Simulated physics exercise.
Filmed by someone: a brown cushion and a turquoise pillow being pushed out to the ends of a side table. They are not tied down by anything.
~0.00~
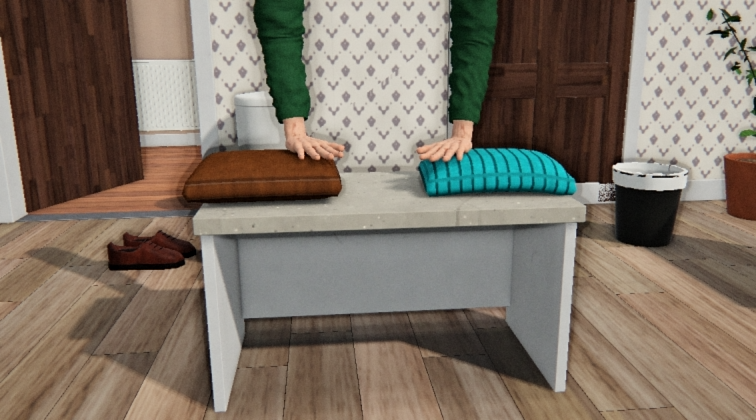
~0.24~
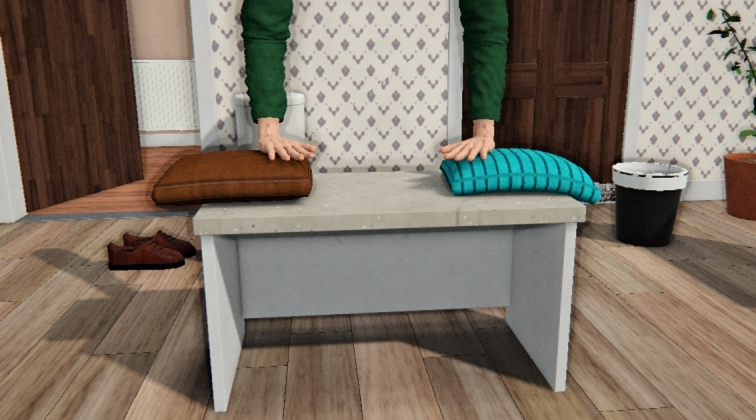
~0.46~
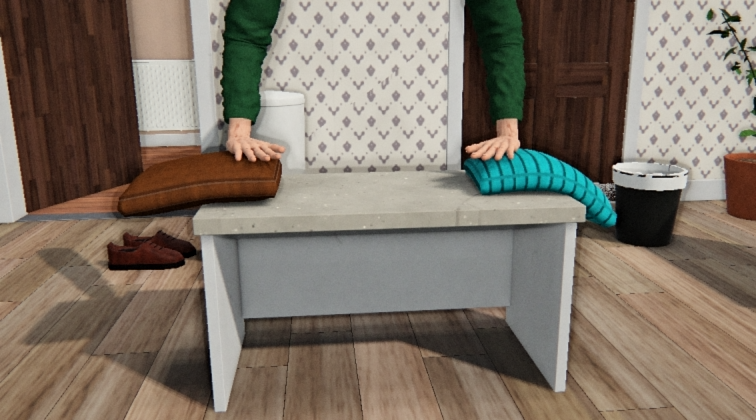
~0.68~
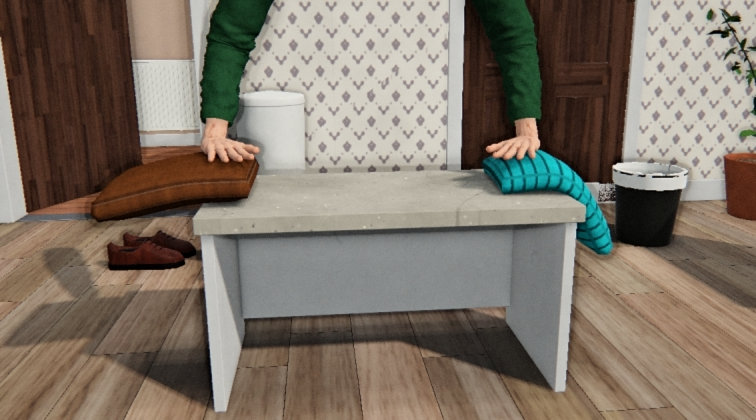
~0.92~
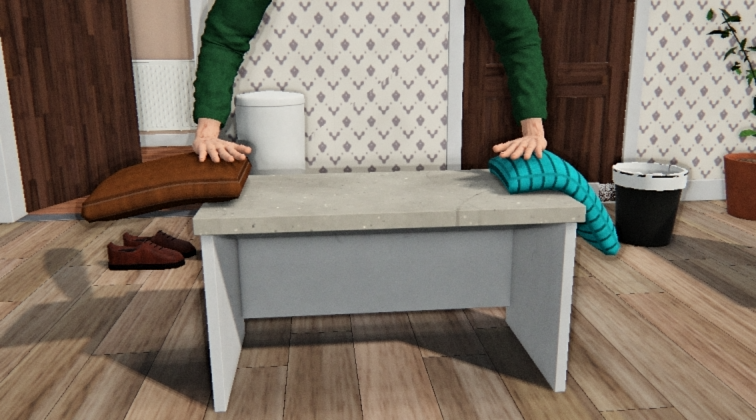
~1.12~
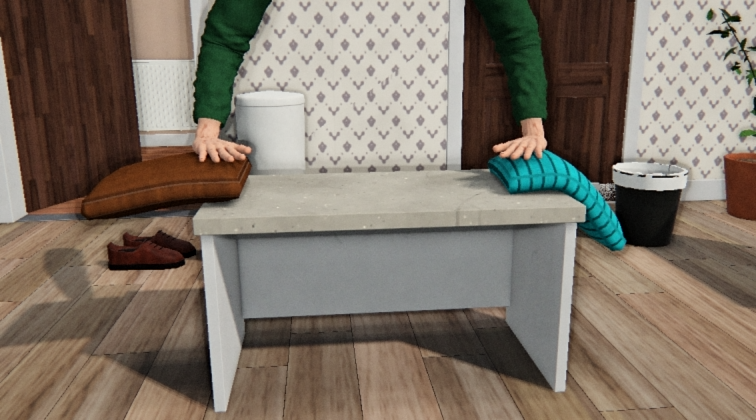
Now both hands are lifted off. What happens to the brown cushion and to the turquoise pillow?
My prediction: My guess is the brown cushion won't hang around. My guess is the turquoise pillow won't hang around.
After 1.42 s, cushion falling near (163, 244); pillow falling near (570, 222).
After 1.70 s, cushion falling near (109, 299); pillow on the floor near (605, 335).
In the end, cushion on the floor near (75, 353); pillow on the floor near (627, 334). The brown cushion goes down and the turquoise pillow slumps off the end.
